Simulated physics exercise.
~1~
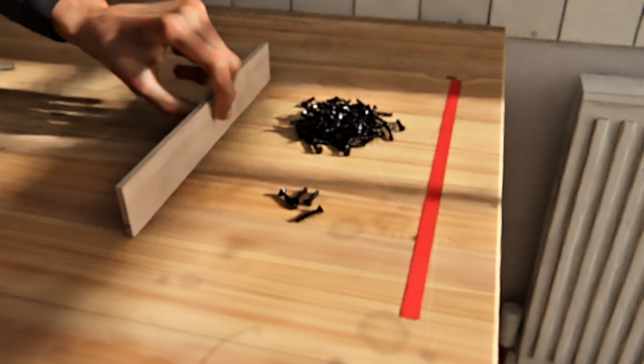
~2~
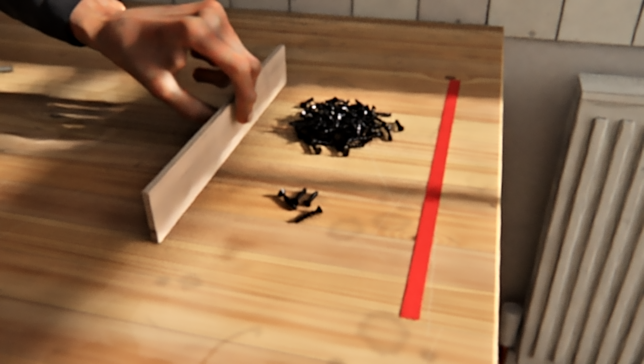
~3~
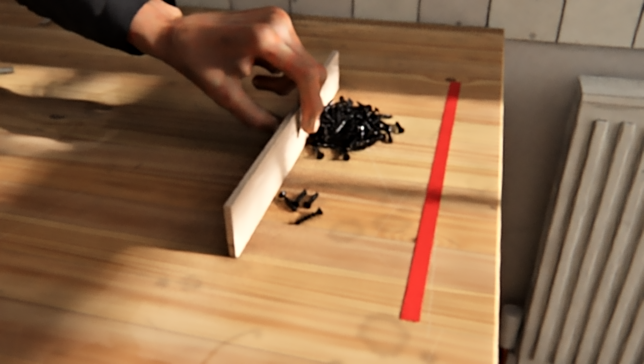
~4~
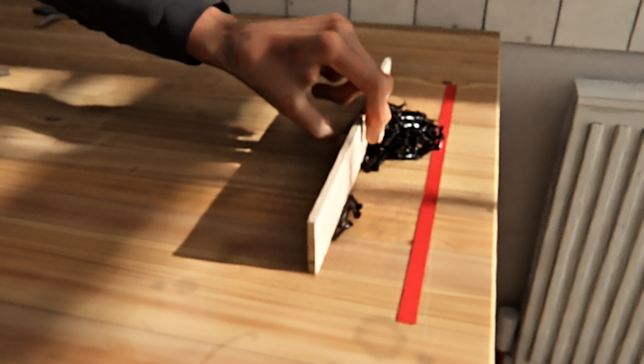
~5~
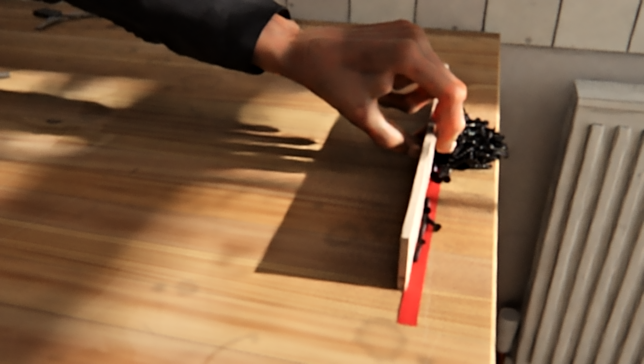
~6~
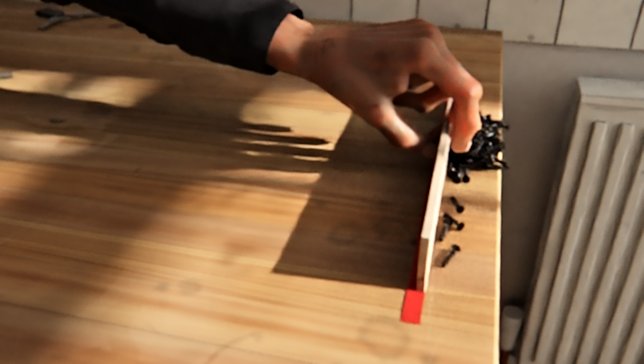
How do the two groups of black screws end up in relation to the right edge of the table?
The nearer, smaller group stays wholly on the tabletop, while the farther, larger heap is pushed far enough that some of its pieces go over the edge.
